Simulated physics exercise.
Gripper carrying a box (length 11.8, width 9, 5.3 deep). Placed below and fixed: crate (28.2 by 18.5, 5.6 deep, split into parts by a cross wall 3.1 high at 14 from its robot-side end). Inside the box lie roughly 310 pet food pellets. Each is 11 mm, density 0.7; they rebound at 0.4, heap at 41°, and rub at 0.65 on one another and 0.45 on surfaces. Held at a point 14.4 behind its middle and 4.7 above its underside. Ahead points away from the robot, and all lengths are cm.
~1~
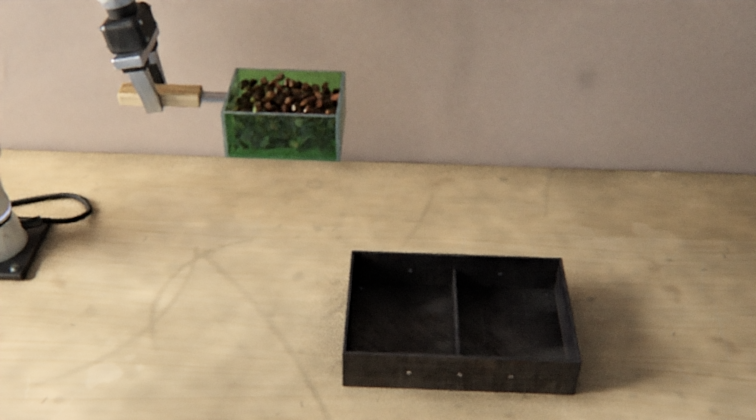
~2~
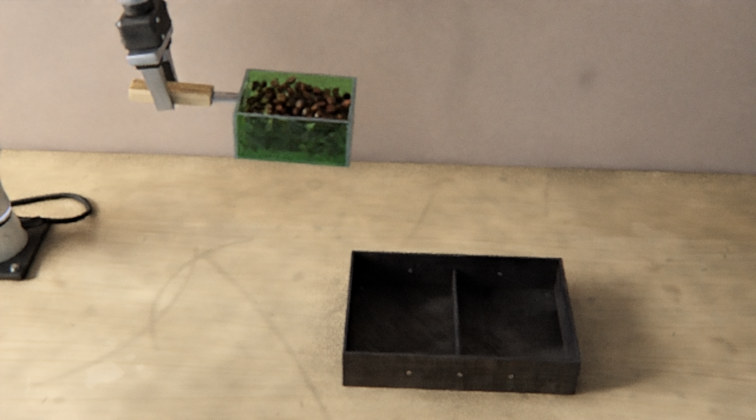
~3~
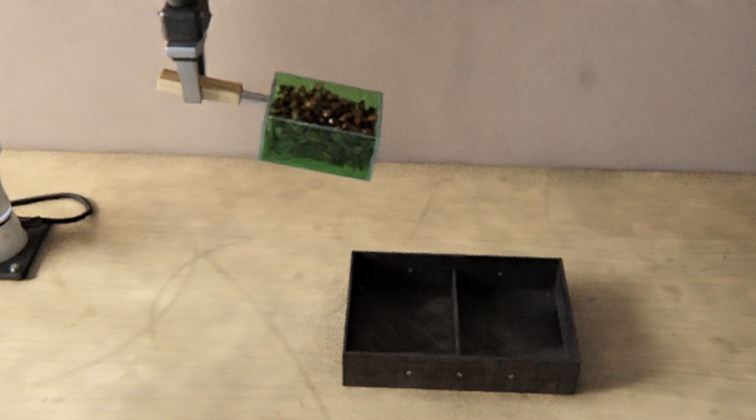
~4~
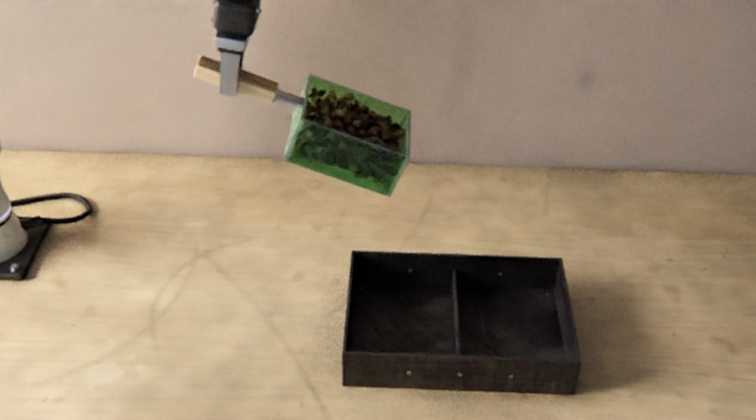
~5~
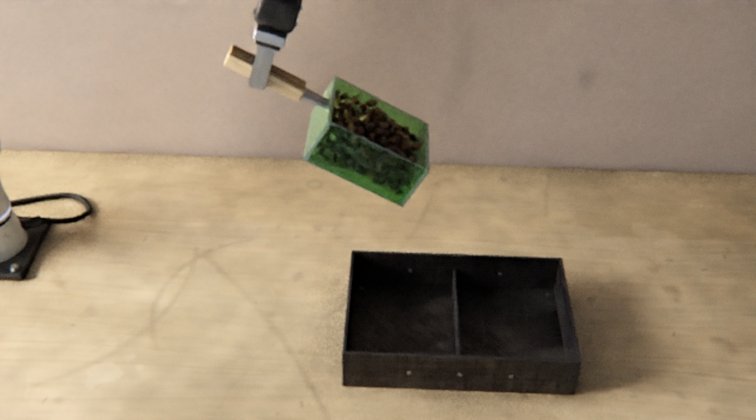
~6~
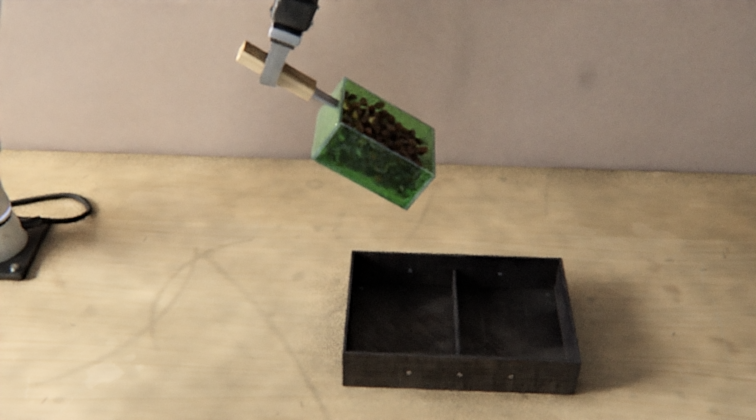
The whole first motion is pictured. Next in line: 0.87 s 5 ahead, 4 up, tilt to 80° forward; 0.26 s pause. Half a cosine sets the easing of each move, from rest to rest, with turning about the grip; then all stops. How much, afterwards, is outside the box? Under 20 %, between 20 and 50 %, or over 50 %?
Between 20 and 50 %.
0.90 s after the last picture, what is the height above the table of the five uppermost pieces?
I'd put it near 34 cm.
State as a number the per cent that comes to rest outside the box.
I'd put it near 35 per cent.
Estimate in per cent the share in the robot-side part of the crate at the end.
About 35 %.
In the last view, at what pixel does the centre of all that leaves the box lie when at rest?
Around pixel (411, 331).
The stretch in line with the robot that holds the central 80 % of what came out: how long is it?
Roughly 10 centimetres.
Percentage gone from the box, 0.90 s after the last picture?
Roughly 10 percent by that moment.
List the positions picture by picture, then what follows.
Box floor at (288, 132), level; upper third of the load around (286, 102), from x 235 to 340, top at y 75; 312 in the box, in the first picture.
Box floor at (297, 135), tilted 3° forward; upper third of the load around (292, 106), from x 245 to 345, top at y 80, in the second picture.
Box floor at (318, 143), tilted 11° forward; upper third of the load around (307, 114), from x 265 to 370, top at y 85, in the third picture.
Box floor at (342, 151), tilted 21° forward; upper third of the load around (327, 121), from x 295 to 400, top at y 95, in the fourth picture.
Box floor at (358, 156), tilted 29° forward; upper third of the load around (346, 125), from x 315 to 415, top at y 95, in the fifth picture.
Box floor at (364, 158), tilted 32° forward; upper third of the load around (353, 127), from x 325 to 420, top at y 95; 312 in the box, in the sixth picture.
Then, 0.45 s later, tilted 57° forward, highest piece 34 above the table; 312 in the box.
Then, 0.90 s later, tilted 80° forward, highest piece 34 above the table; 277 in the box, 11 in the robot-side part, 24 in flight or on a rim.
Then, 1.33 s later, tilted 80° forward, highest piece 34 above the table; 214 in the box, 86 in the robot-side part, 2 in the far-side part, 10 in flight or on a rim.
Then, 2.38 s later, tilted 80° forward, highest piece 34 above the table; 205 in the box, 105 in the robot-side part, 2 in the far-side part.
At rest, 205 in the box, 105 in the robot-side part, 2 in the far-side part. That is 34 % outside the box.
